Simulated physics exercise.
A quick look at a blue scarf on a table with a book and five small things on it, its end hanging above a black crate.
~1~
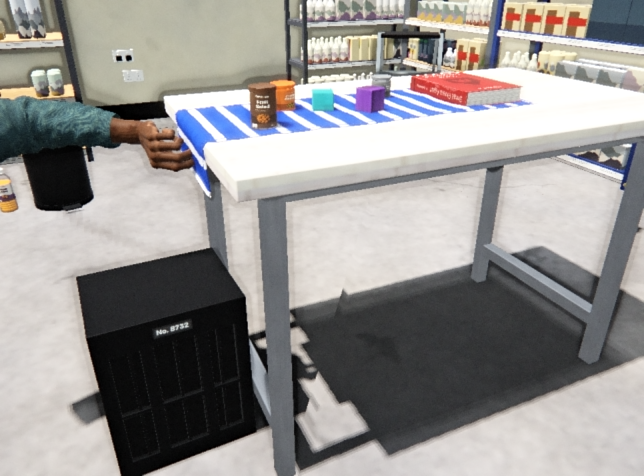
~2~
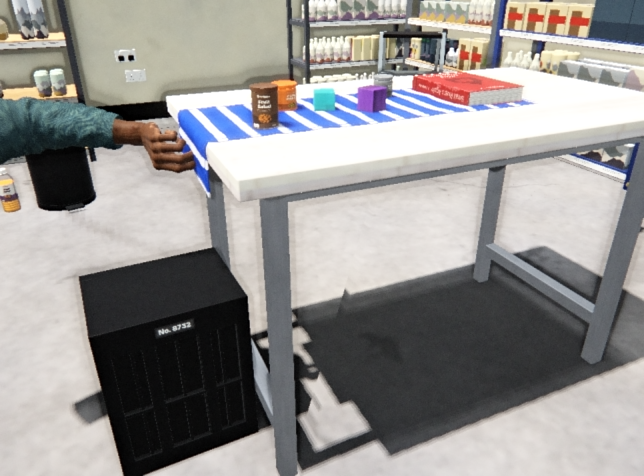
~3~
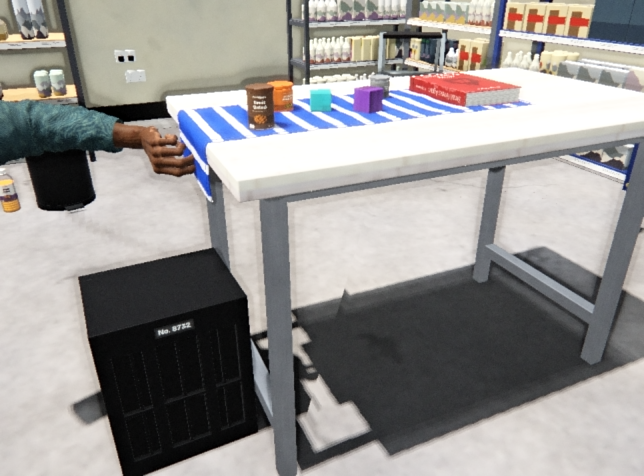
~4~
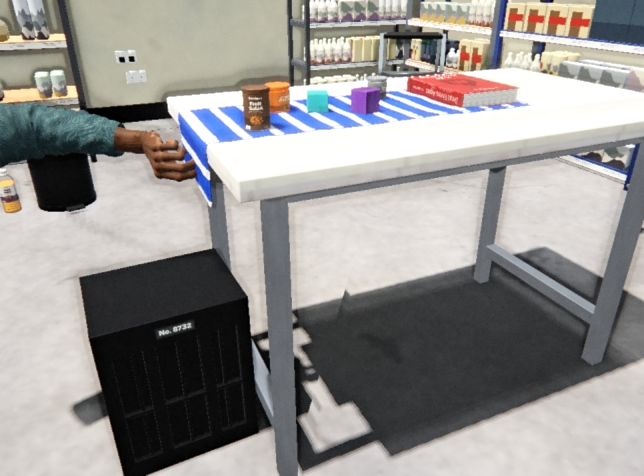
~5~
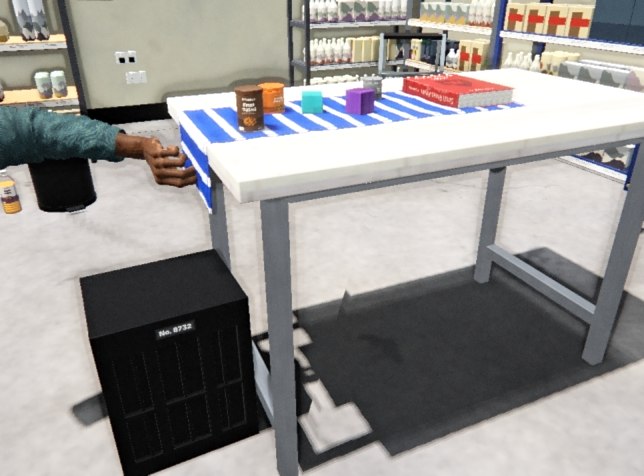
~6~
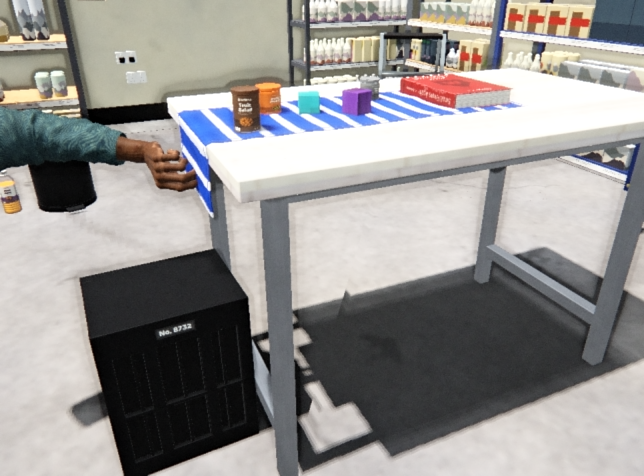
A hand slowly pulls a blue striped cloth left, carrying small objects and a book along.
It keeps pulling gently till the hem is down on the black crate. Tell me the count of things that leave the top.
Oh, the ones that fall number just the two this time.
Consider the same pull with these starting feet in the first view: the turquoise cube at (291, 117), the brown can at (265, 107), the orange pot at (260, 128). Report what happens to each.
Outcome: Turquoise cube is gone; brown can is gone; orange pot is gone.
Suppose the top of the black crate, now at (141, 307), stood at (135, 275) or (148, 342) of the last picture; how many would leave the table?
In that case 1 and 3.
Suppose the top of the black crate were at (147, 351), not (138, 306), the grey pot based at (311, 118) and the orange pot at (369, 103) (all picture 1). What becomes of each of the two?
Result - the grey pot comes off, and the orange pot stays put.
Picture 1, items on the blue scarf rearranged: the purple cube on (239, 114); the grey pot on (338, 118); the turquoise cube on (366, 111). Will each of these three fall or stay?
Record - purple cube lost; grey pot retained; turquoise cube retained.
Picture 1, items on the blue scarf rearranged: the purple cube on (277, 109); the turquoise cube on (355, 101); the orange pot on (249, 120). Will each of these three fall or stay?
Fate of the purple cube: It goes; fate of the turquoise cube: It stays; fate of the orange pot: It goes.
Early on, hem near (203, 256); brown can gone.
Midway, hem on the crate; brown can and orange pot gone.
Finally, hem on the crate; brown can and orange pot gone. Over the edge go two.
